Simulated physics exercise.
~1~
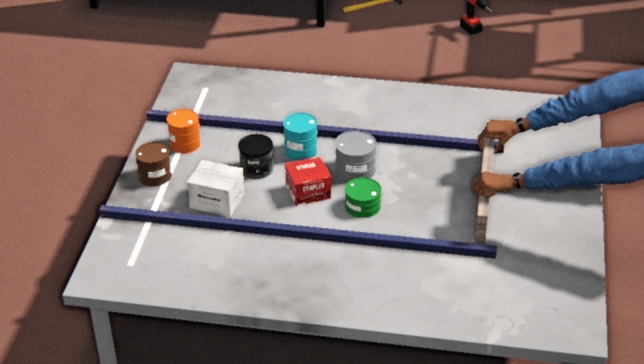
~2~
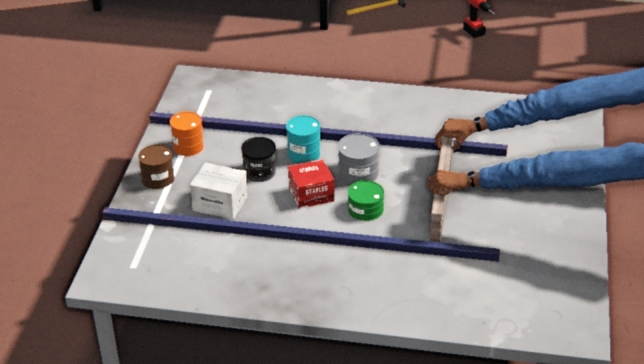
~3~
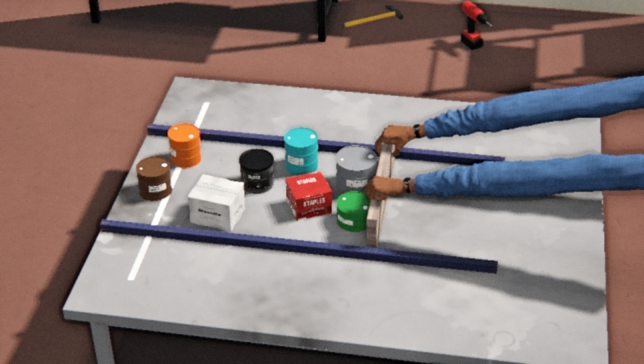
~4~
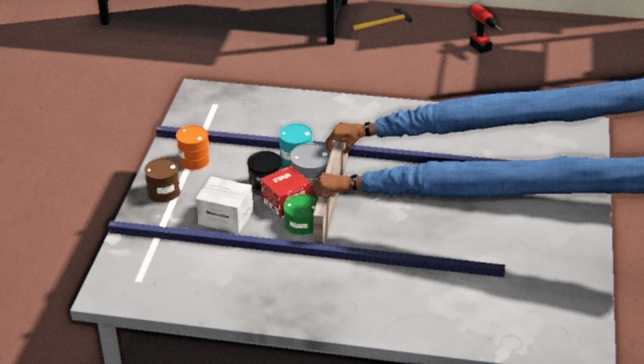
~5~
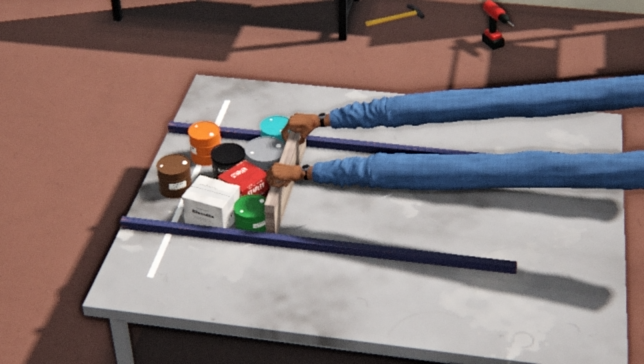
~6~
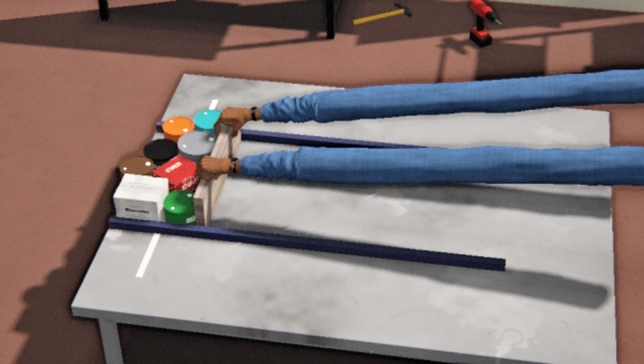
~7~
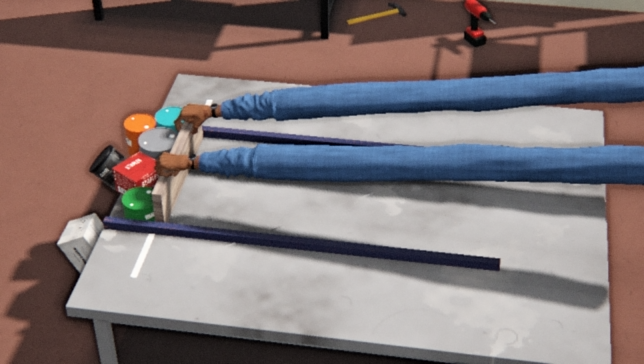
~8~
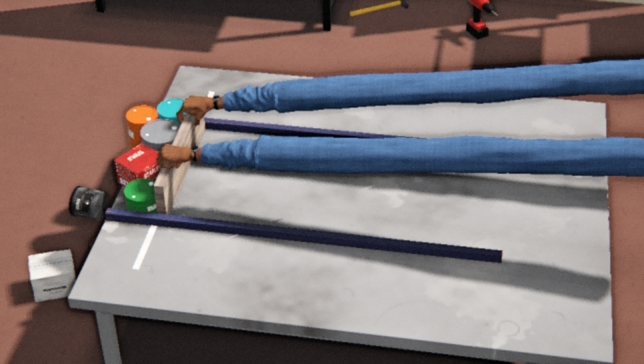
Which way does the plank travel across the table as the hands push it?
The plank travels to the left, towards the white tape line near the table's edge.
On a grey tabletop, two hands pushing a plank left, sweeping canisters and boxes together until three drop off the edge.
